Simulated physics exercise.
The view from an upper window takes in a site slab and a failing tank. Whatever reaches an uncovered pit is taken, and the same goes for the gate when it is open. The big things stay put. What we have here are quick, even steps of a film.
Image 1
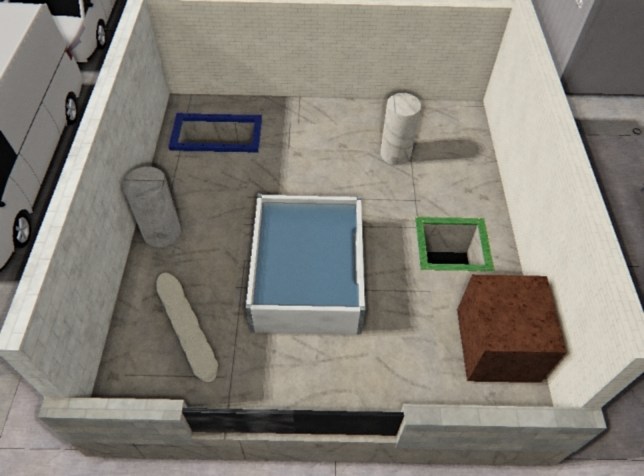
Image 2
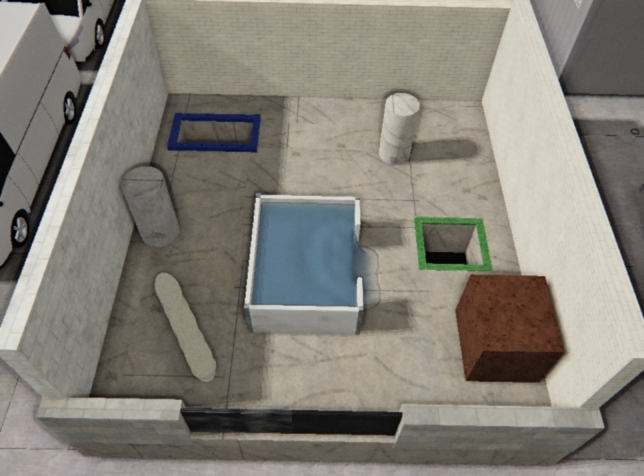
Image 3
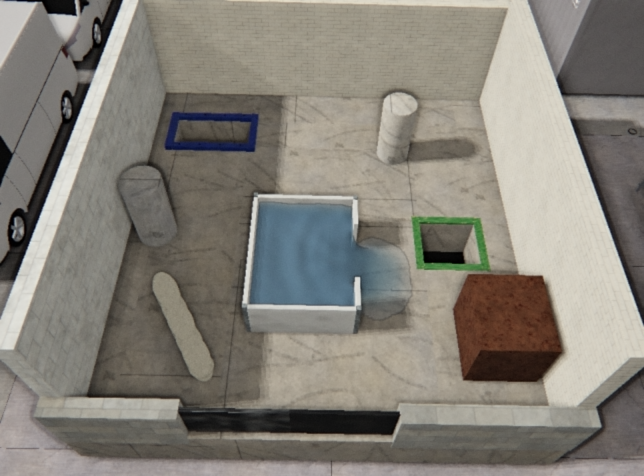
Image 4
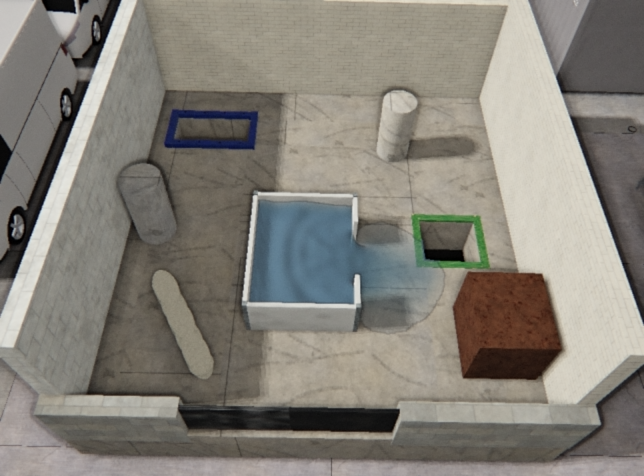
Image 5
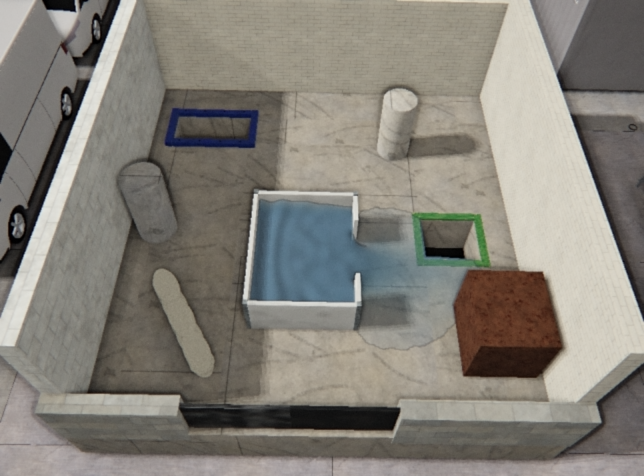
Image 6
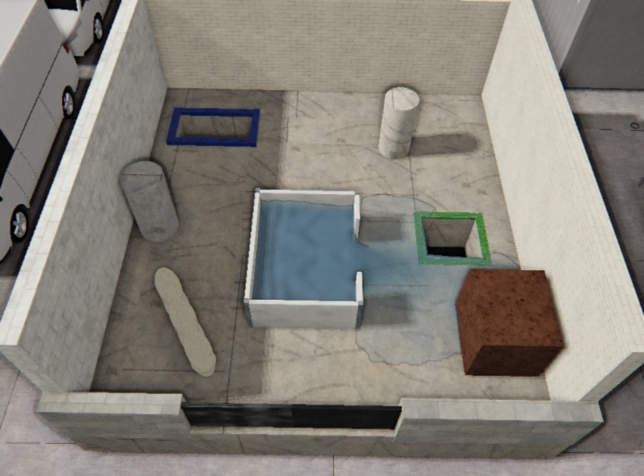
Water in a white-walled tank sat still, then poured out through a gap in the right side and spread across the slab toward the green-edged hole and the reddish-brown block.
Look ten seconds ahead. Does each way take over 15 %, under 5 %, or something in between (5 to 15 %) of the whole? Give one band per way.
The gate is likely to claim a small share beneath five per cent. The green pit is likely to claim a large share past fifteen per cent. The blue pit is likely to claim a small share beneath five per cent.
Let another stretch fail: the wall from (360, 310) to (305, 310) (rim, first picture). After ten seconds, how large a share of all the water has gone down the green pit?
The green pit gets 12 per cent.
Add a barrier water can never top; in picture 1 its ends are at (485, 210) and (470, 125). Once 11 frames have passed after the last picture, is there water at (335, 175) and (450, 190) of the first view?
Going in order, I'd say kept out of it and drenched.
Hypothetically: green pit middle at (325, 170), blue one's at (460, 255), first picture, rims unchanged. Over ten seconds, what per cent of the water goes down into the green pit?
Result - green pit, 4 in a hundred.
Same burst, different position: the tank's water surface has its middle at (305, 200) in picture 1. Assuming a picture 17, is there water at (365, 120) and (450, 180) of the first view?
Spared, submerged.
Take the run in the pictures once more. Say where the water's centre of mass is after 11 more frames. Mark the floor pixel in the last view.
I'd put my finger on (362, 279).
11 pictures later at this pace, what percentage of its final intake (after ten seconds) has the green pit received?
Share by then: About 40 in a hundred.
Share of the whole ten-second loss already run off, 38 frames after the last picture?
I'd put it at 80 per cent.
A moment on, water covers 15 % of the floor; the gate 0 %, the green pit 8 %, the blue pit 0 %.
Next, water covers 20 % of the floor; the gate 0 %, the green pit 15 %, the blue pit 0 %.
Then, water covers 35 % of the floor; the gate 0 %, the green pit 22 %, the blue pit 0 %.
Later, water covers 55 % of the floor; the gate 0 %, the green pit 31 %, the blue pit 0 %.
In the end, water covers 80 % of the floor; the gate 0 %, the green pit 38 %, the blue pit 0 %.
